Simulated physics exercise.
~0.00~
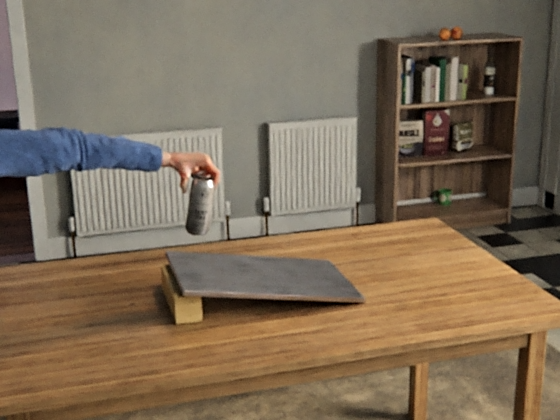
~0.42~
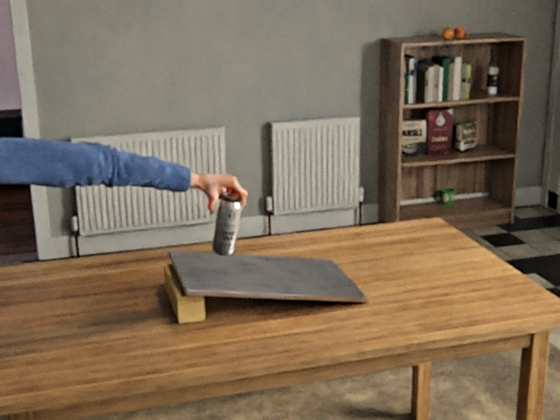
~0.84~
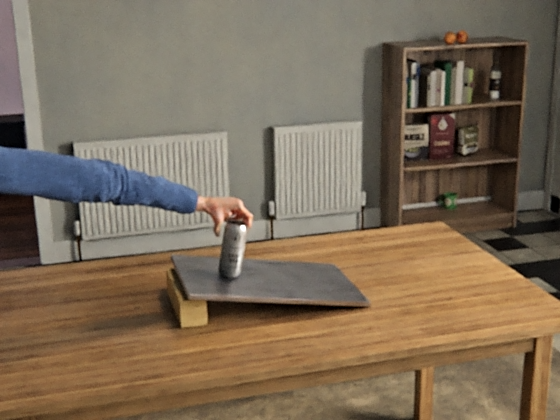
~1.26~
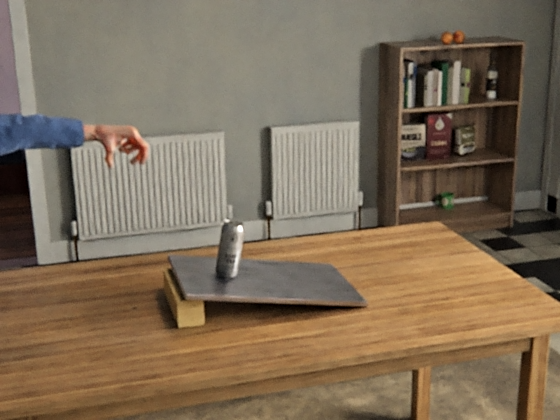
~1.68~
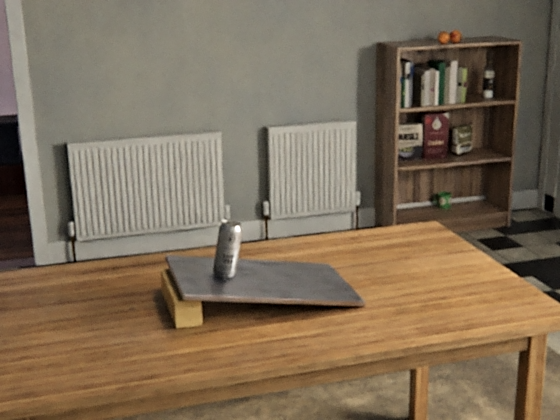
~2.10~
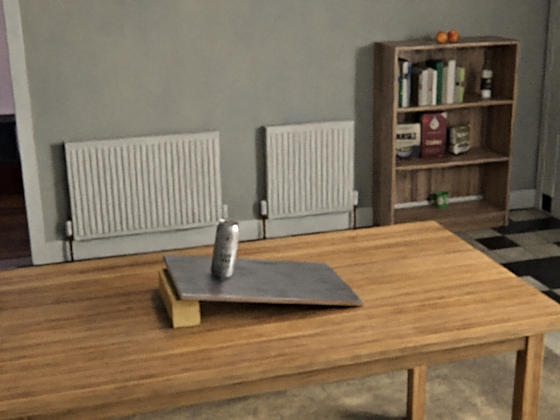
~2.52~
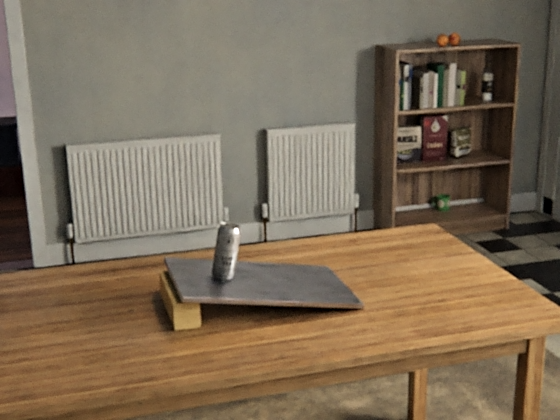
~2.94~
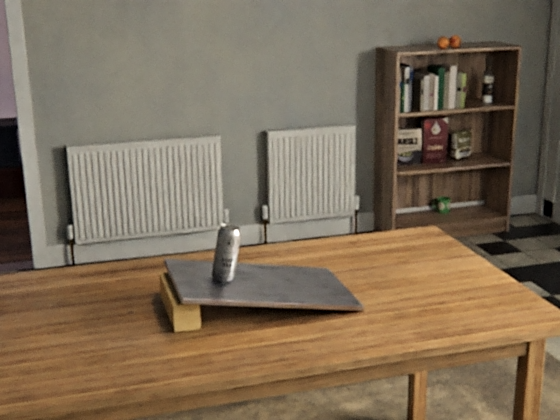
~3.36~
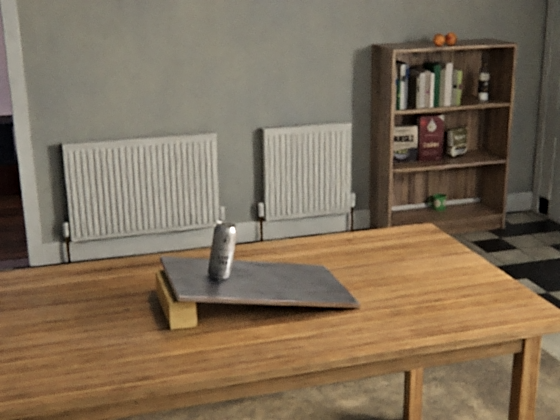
The clip shows a hand lowering a white can onto a gray board propped on a block on a wooden table, then letting go and withdrawing to the left. The can stays in place on the sloping board, leaning slightly, through to the end.
